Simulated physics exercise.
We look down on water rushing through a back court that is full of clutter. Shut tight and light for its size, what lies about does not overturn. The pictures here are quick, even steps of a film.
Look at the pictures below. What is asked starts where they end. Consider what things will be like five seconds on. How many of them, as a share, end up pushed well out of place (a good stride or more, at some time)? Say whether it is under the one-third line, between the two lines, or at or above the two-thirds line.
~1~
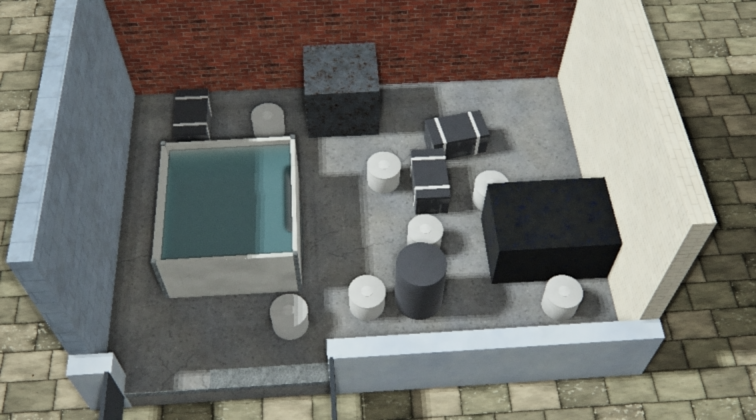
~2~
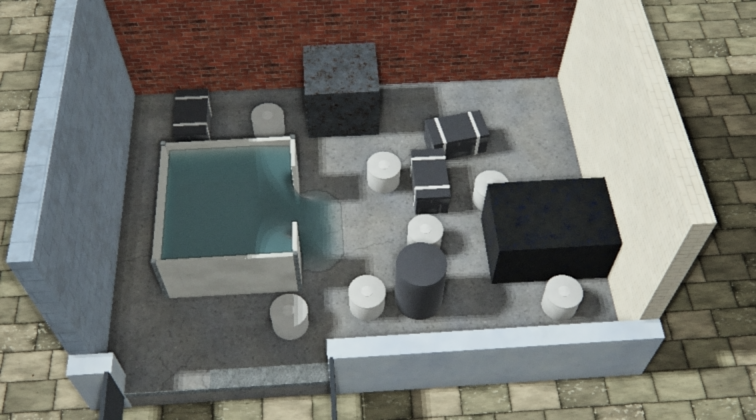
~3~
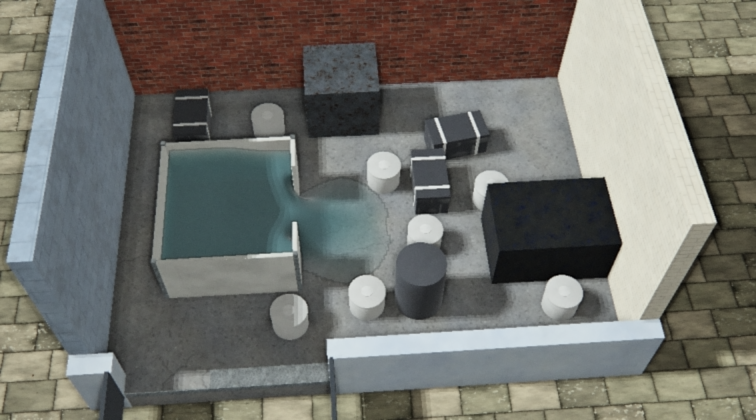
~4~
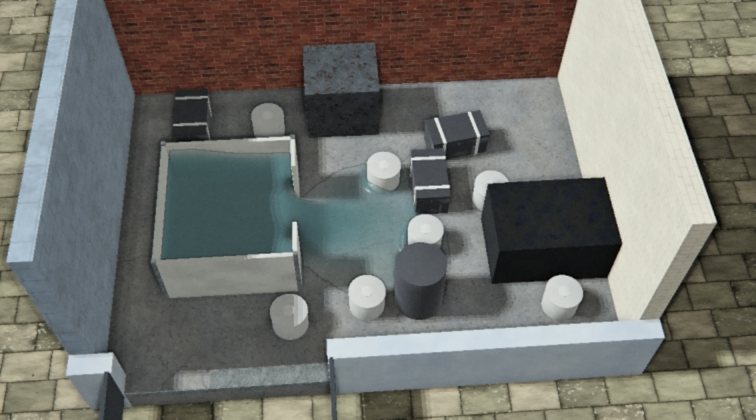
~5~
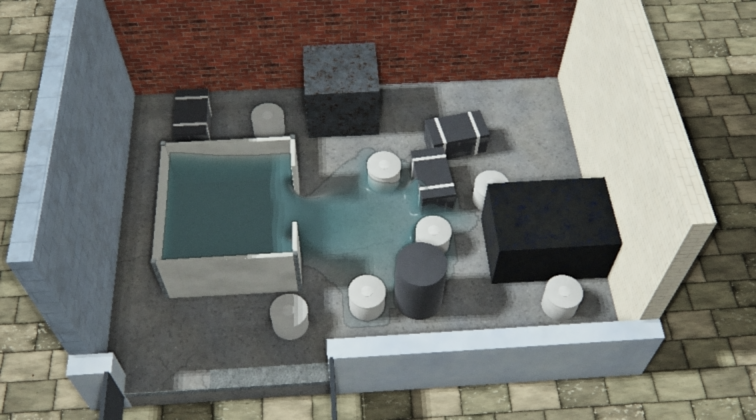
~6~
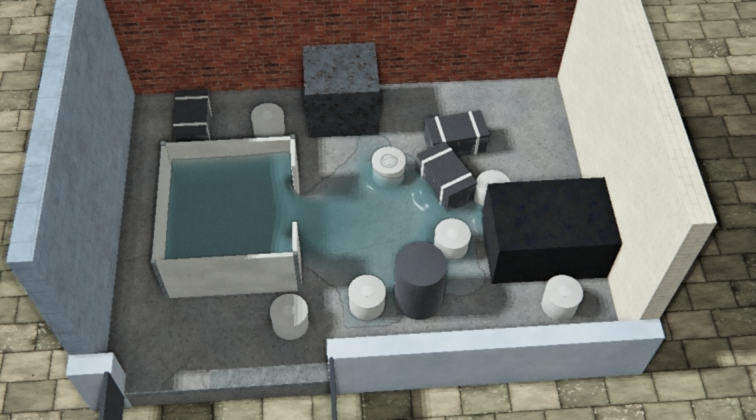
Band-wise it's the middle band, a third to two thirds.
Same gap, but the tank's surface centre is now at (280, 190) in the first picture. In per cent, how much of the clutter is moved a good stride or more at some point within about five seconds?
Roughly 50 %.
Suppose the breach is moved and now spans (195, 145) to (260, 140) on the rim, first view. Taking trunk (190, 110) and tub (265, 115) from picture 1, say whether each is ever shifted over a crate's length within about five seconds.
One by one - carried at least that far and carried at least that far.
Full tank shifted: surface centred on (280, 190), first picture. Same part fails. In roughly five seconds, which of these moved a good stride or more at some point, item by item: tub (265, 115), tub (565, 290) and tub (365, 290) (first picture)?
Object by object, in turn: Lingered near its place, lingered near its place, lingered near its place.
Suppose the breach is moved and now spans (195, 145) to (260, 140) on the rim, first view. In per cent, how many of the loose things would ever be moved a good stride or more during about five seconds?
About 20 per cent.
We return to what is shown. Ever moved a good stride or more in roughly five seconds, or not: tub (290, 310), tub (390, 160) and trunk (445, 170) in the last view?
Item one never gets that far, item two gets that far, item three gets that far.
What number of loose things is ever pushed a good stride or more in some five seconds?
Result - 5.
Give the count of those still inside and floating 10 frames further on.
It adds up to 2.
A moment on, 3 of 10 are well off their spots; 1 afloat.
Next, 5 of 10 are well off their spots; 2 afloat.
Later, 5 of 10 are well off their spots; 5 afloat.
In the end, 3 of 10 are well off their spots, and 5 have been at some point; 6 afloat.
